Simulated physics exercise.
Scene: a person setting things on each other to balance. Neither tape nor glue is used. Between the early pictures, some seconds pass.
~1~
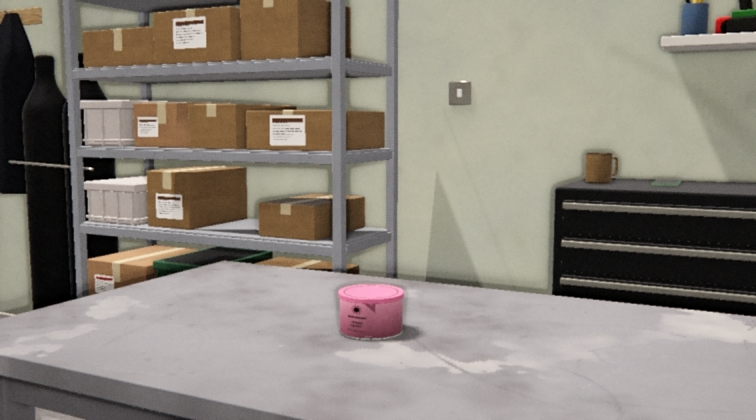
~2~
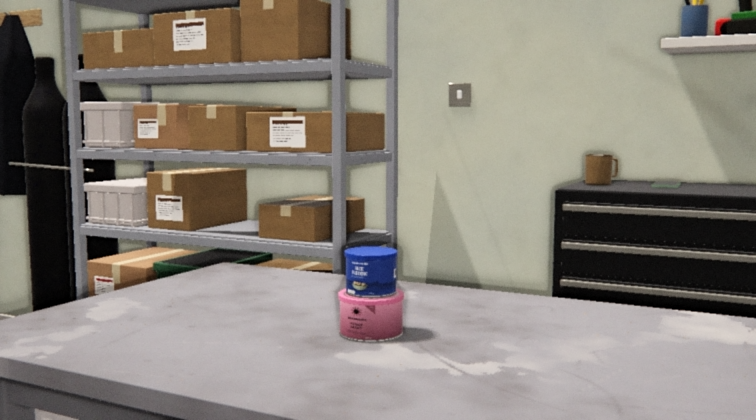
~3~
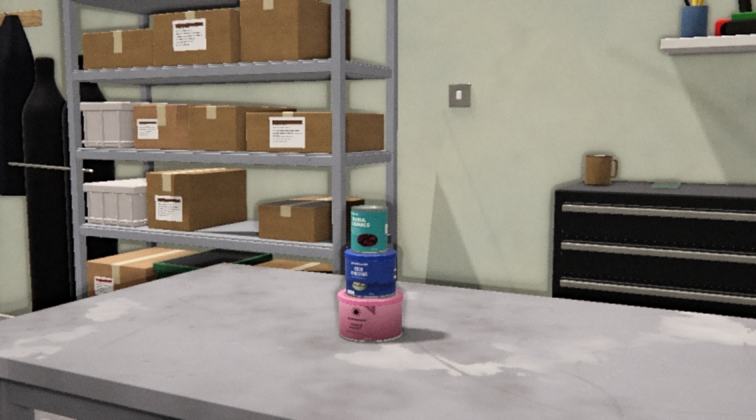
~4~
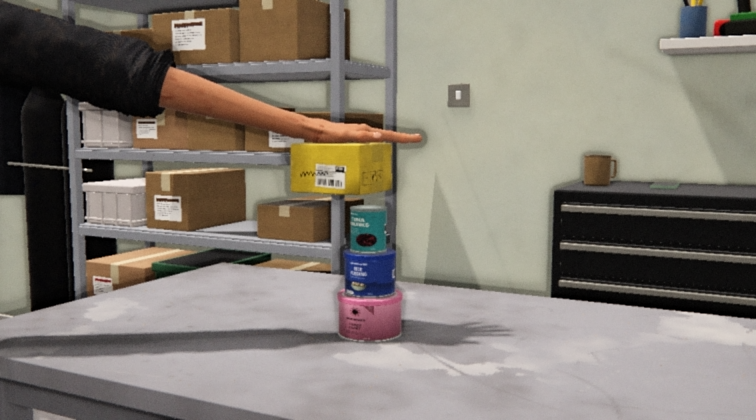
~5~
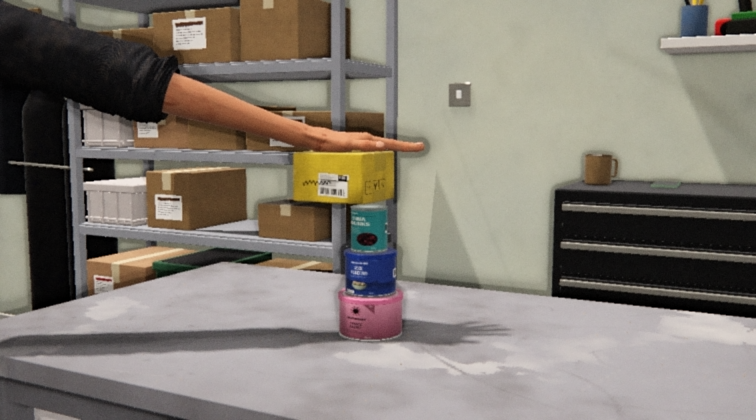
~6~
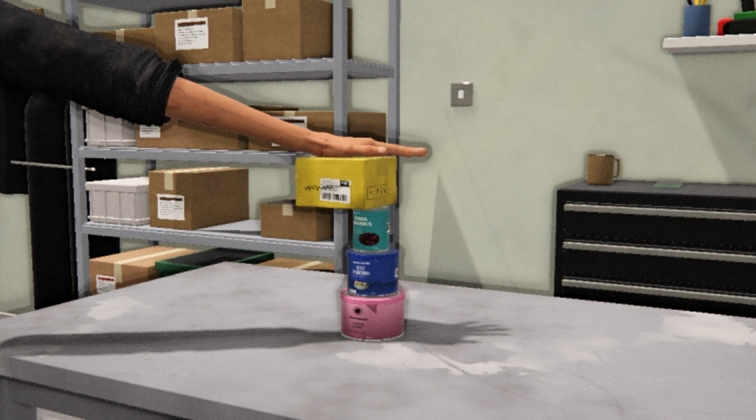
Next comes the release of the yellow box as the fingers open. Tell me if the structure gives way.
Well, the stack doesn't stay in one piece.
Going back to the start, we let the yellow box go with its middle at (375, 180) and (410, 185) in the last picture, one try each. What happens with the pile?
With the first placement the pile remains stable, with the second it tips over.
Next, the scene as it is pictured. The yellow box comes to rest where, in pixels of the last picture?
Close to pixel (273, 297).
Then, 0.30 s past the last view, yellow box now fallen.
Then, 0.40 s past the last view, things are still on the move.
Then, 0.50 s past the last view, as before.
Finally, fallen, yellow box; the other 3 still in place. Final places as the last picture's camera would see them, yellow box near (273, 296). The pile comes apart.
